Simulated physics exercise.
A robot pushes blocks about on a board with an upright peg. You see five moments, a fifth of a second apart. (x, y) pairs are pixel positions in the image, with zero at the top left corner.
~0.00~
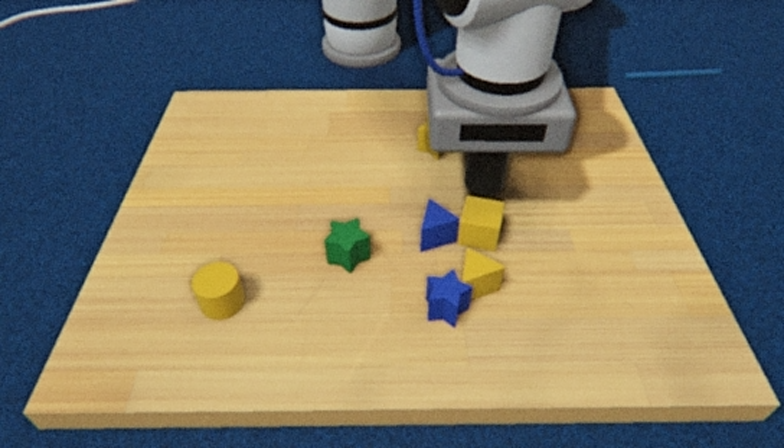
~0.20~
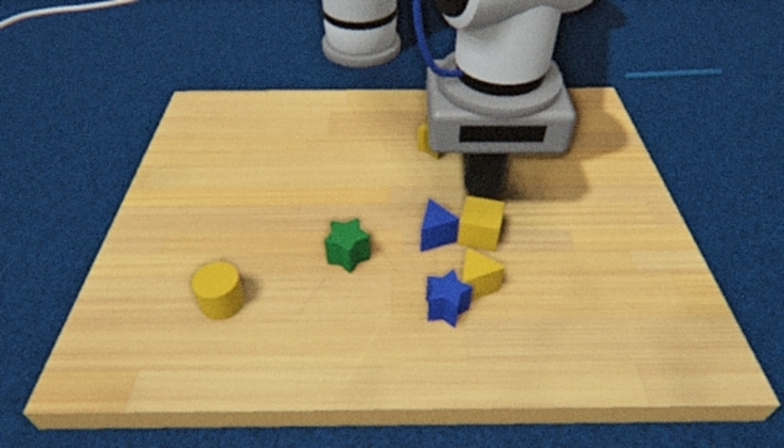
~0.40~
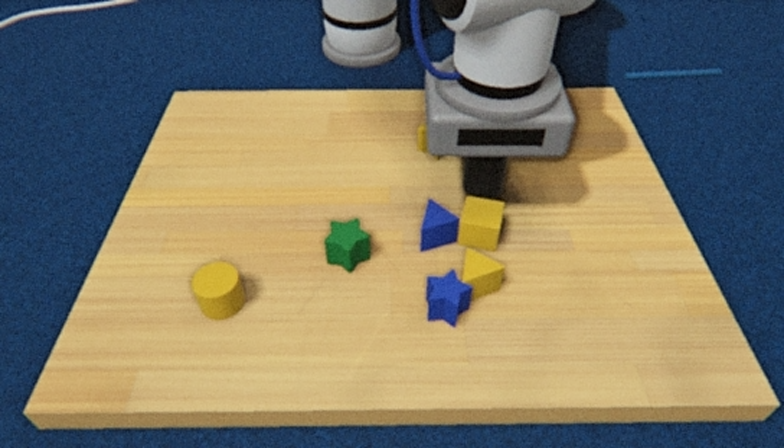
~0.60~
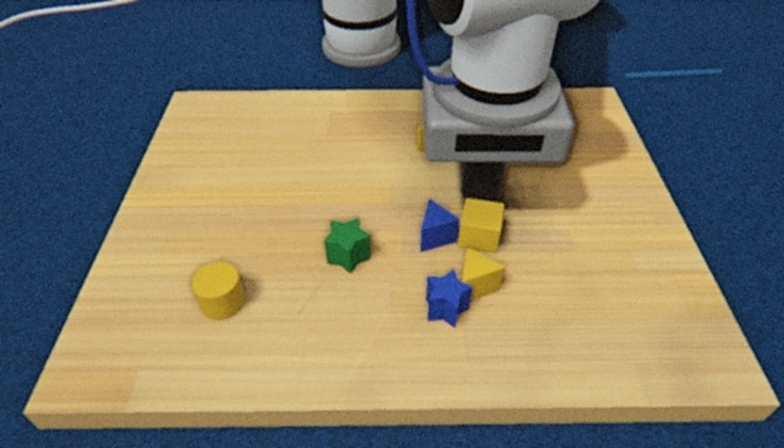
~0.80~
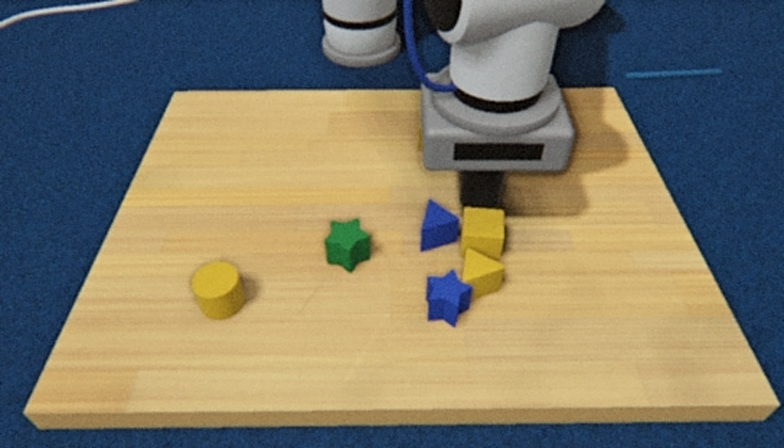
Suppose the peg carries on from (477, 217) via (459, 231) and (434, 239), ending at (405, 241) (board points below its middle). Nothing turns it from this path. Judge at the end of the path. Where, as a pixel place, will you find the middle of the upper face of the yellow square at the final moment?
It should be at (474, 239) by then.
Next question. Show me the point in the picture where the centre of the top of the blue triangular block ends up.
I predict (377, 234).
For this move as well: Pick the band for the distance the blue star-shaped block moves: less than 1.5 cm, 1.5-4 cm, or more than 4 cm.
Shift of under 1.5 cm.
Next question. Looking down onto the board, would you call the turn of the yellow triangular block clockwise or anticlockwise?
Watching from overhead, you'd notice the yellow triangular block rotating counter-clockwise.
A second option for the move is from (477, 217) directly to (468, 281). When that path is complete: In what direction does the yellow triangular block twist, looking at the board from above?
Anticlockwise.
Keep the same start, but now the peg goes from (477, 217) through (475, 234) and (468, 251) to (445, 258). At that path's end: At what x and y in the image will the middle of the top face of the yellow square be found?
The centre of its top face lies at (473, 264).
The first path, step by step. Halfway along, peg (448, 219); blue triangular block (418, 223), turned 25° clockwise; yellow triangular block (481, 272), turned 20° anticlockwise; yellow square (474, 239), turned 25° anticlockwise.
At the end, peg (406, 224); green star-shaped block (341, 234), turned 15° clockwise; blue triangular block (377, 234); blue star-shaped block unmoved; yellow triangular block (481, 272), turned 25° anticlockwise; yellow square (474, 239), turned 25° anticlockwise.
